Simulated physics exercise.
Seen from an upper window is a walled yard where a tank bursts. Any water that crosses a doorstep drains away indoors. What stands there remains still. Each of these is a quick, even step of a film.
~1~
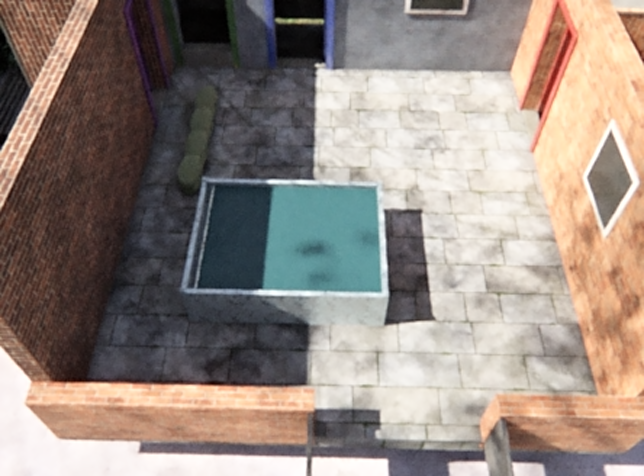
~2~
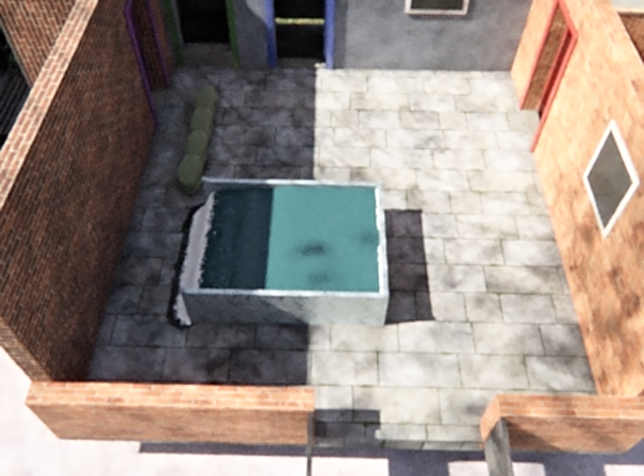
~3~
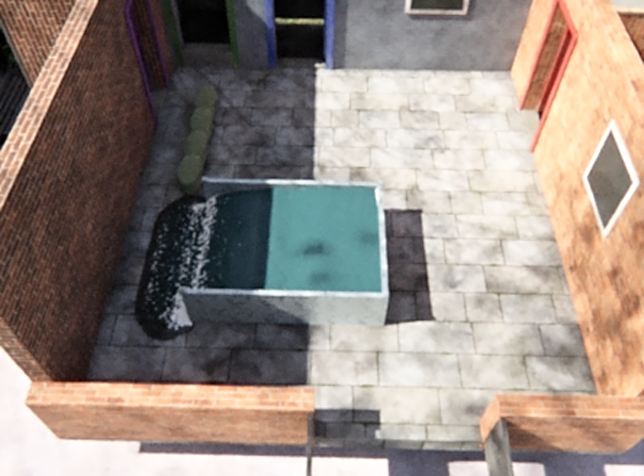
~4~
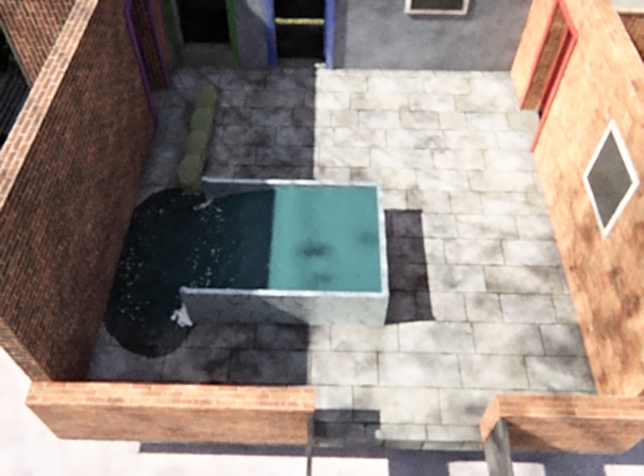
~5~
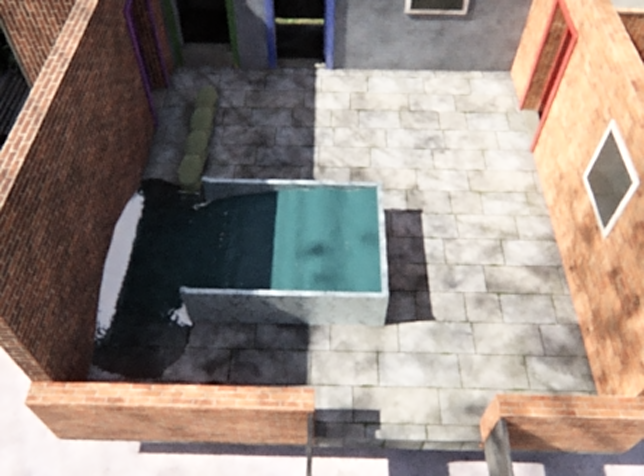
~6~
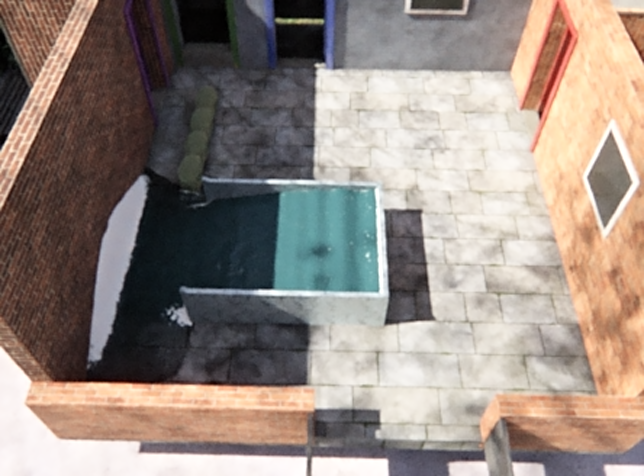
At the start, a rectangular tank of teal water sits whole and still in a paved, brick-walled yard. Its left side gives way, and water pours out, spreading in a dark, rounded sheet over the paving. The flow reaches the left brick wall and runs along it, while the water inside ripples.
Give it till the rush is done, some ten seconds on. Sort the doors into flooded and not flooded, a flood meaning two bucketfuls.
Sorted: Red door - flooded; purple door - flooded; blue door - not flooded; green door - not flooded.
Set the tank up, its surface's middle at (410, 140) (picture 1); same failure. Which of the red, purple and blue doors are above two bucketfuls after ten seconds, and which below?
The red door exceeds the limit, the purple door exceeds the limit, the blue door exceeds the limit.
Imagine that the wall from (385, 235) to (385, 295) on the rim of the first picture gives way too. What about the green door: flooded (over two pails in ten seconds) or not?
Green remains below.
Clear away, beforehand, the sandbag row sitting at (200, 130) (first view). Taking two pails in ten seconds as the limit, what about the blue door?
Blue: Above the threshold.
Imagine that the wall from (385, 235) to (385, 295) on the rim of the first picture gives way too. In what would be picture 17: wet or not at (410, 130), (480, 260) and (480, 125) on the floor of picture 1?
Following the listed order, the three come out not reached, reached by the spill and not reached.
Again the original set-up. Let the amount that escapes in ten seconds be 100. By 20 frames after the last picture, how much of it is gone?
It would be around 10 %.
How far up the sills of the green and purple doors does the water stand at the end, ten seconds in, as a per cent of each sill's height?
The first comes to about 10 percent, the second to about 140 percent.
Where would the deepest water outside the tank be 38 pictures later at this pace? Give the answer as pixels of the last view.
Deepest spot: Near (515, 421).
A moment on, water covers 15 % of the floor; the red door not reached, the purple door not reached, the blue door not reached, the green door not reached.
Next, water covers 20 % of the floor; the red door not reached, the purple door wet at the sill, nothing in, the blue door not reached, the green door wet at the sill, nothing in.
Then, water covers 50 % of the floor; the red door not reached, the purple door over two buckets in, the blue door wet at the sill, nothing in, the green door wet at the sill, nothing in.
Later, water covers 85 % of the floor; the red door under two buckets in, the purple door far over two buckets in, the blue door under two buckets in, the green door under two buckets in.
In the end, water covers 95 % of the floor; the red door over two buckets in, the purple door far over two buckets in, the blue door under two buckets in, the green door under two buckets in.
